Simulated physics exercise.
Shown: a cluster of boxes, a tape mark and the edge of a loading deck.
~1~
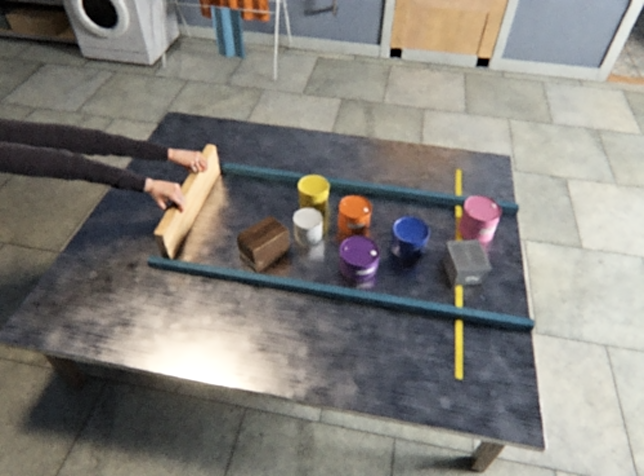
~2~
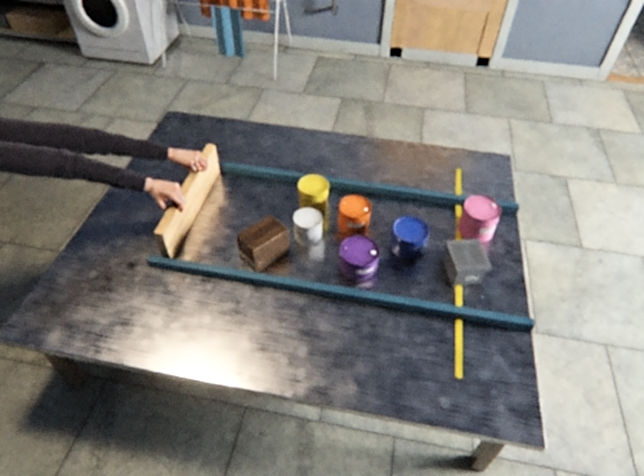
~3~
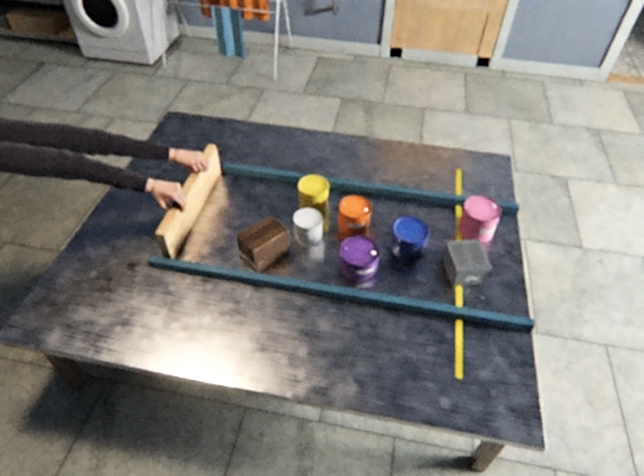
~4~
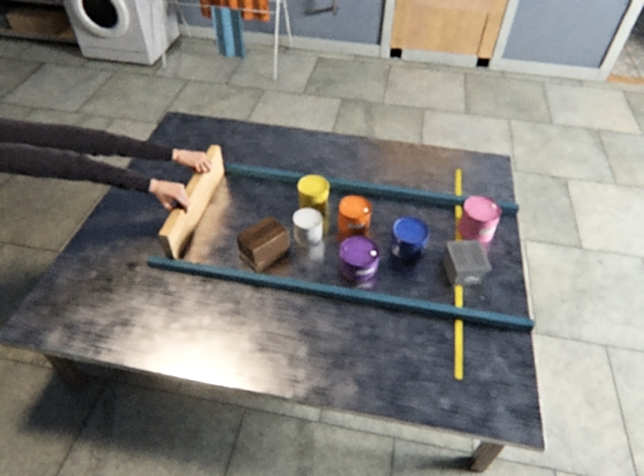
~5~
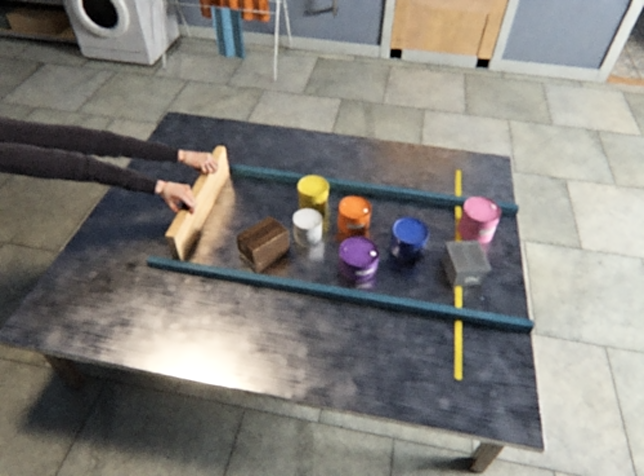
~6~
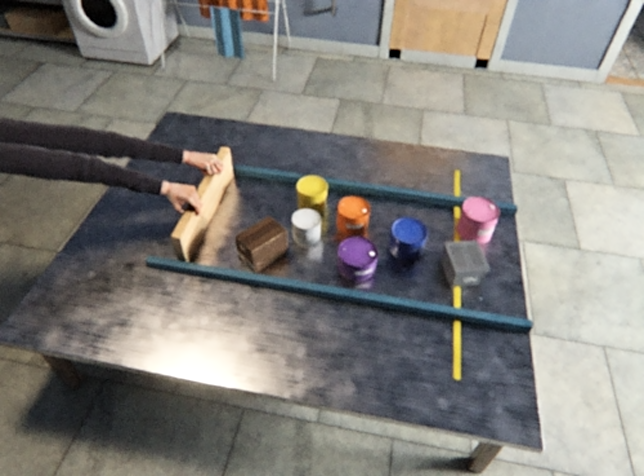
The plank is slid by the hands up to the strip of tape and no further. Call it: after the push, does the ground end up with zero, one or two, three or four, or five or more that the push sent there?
The ground ends up with one or two.
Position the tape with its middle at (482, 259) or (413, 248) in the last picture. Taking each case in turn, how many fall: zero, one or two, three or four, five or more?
In turn: Three or four; zero.
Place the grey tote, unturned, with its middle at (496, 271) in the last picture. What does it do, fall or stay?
Started there, the object drops over the edge.
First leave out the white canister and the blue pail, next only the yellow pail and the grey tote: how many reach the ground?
The first removal gives 1, the second gives 0.
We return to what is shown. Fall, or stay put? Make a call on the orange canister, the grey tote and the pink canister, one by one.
At the finish the orange canister is still up there, the grey tote is gone and the pink canister is still up there.
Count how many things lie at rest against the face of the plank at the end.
The count is 4.
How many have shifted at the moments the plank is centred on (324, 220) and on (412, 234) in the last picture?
Tally: 5; 7.
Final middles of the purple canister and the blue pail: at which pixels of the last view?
You'll see the purple canister at (510, 289), with the blue pail at (506, 251).
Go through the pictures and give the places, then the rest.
In the first frame, pink canister (479, 219); grey tote (465, 263); blue pail (409, 238); plank (191, 200); tape (459, 254).
In the second frame, grey tote (465, 263); white canister (308, 226).
In the third frame, blue pail (409, 238); orange canister (355, 215).
In the fourth frame, pink canister (479, 220); yellow pail (313, 196).
In the fifth frame, grey tote (465, 264); brown box (263, 244).
In the sixth frame, pink canister (477, 220); grey tote (463, 264); blue pail (408, 239); plank (206, 202); tape (457, 255).
Soon after, none off yet; pink canister at rest near (477, 220); grey tote at rest near (463, 264); blue pail at rest near (408, 239).
Then, none off yet; pink canister at rest near (477, 220); grey tote at rest near (463, 264); blue pail moving near (410, 240).
Further on, none off yet; pink canister at rest near (477, 220); grey tote moved about its own width near (493, 272); blue pail moved about its own width near (456, 246).
By the end, the number that fall off is one or two; fallen, grey tote.
